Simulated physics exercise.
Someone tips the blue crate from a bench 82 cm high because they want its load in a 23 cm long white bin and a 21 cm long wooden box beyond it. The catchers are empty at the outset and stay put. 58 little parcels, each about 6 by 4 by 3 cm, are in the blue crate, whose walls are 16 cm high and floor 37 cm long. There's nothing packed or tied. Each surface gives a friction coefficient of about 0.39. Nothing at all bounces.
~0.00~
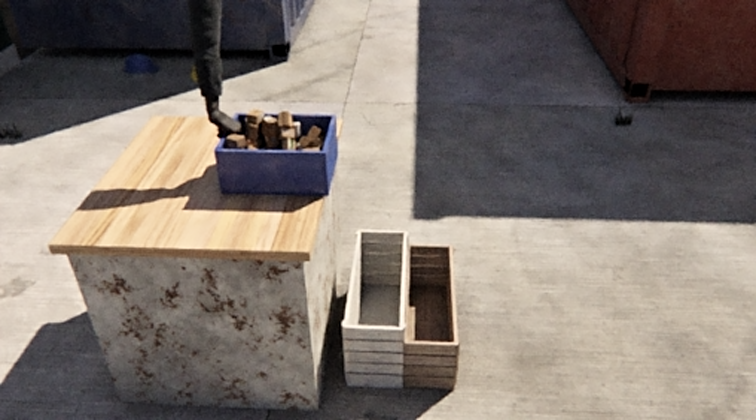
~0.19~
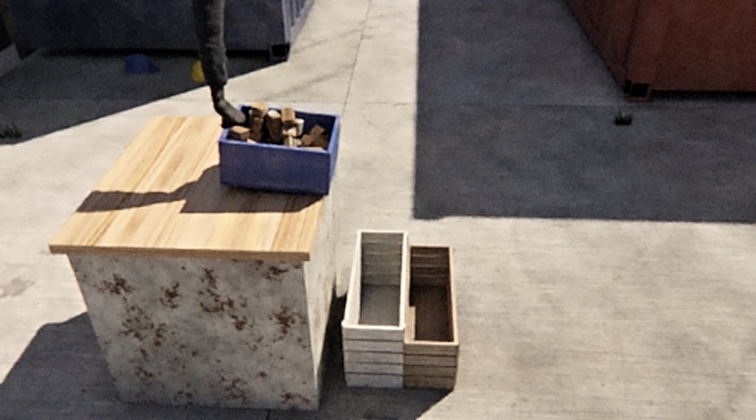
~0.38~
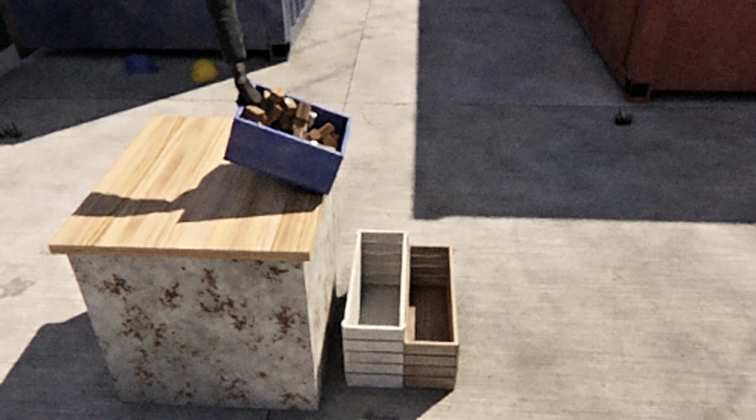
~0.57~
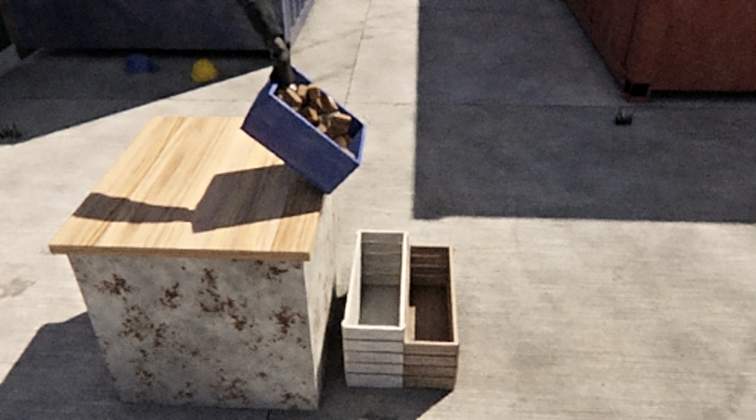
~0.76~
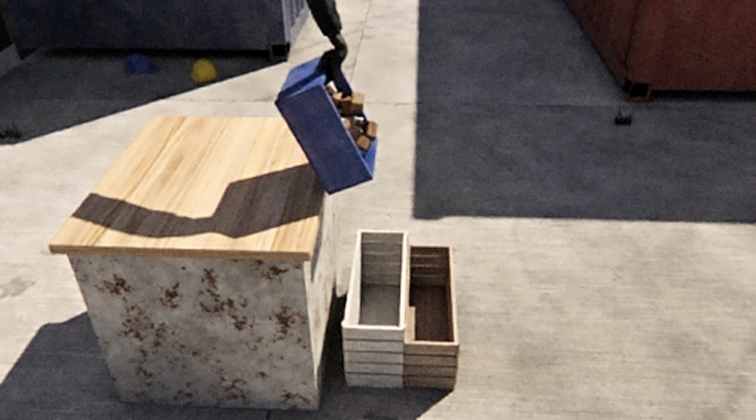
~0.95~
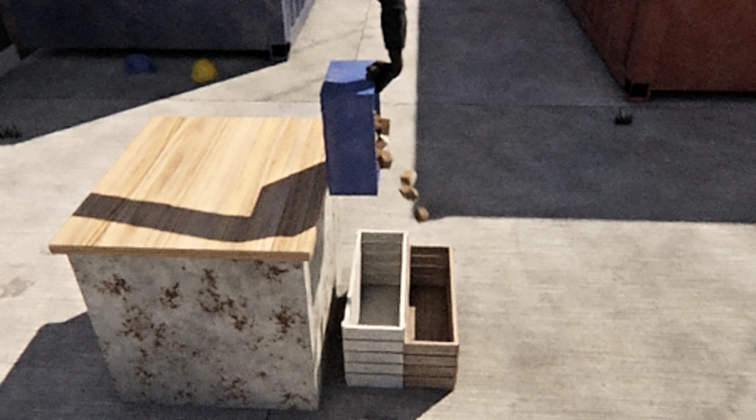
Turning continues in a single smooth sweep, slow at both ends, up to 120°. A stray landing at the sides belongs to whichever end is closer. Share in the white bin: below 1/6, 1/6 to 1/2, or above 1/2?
The result is low, below one sixth.
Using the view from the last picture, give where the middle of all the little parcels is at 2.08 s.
I'd put the middle close to (431, 322) in the last view.
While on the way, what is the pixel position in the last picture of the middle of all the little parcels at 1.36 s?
Centre: Approx. (403, 196).
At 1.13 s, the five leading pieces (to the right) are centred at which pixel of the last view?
I'd put them at about (451, 285).
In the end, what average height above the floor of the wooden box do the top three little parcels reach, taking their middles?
Roughly 13 centimetres.
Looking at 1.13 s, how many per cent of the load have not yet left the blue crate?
It comes to near 70 percent of it.
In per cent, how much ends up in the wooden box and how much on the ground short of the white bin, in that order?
Estimate: 85 % then 0 %.
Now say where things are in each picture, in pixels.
In the first picture (we follow the rim corner now nearest the camera), blue crate at (322, 152); white bin at (400, 328); tilt 0°; nothing out yet.
In the second picture, blue crate at (327, 152); tilt 6°.
In the third picture, blue crate at (341, 154); tilt 21°.
In the fourth picture, blue crate at (358, 162); tilt 42°.
In the fifth picture, blue crate at (372, 176); tilt 66°.
In the sixth picture, blue crate at (378, 192); white bin at (400, 328); tilt 89°; 5 out, the lowest parcel at (421, 216).
After 1.13 s, tilt 106°; 41 still in the blue crate, 2 in the wooden box and 15 in the air.
After 1.36 s, tilt 119°; 19 still in the blue crate, 11 in the wooden box, 3 on the ground beyond the wooden box and 25 in the air.
After 1.67 s, tilt 120°; 3 still in the blue crate, 3 in the white bin, 33 in the wooden box, 6 on the ground beyond the wooden box and 13 in the air.
Outcome (at 2.08 s), 3 in the white bin, 49 in the wooden box and 6 on the ground beyond the wooden box. Asked share, 3 of 58, 5 per cent.
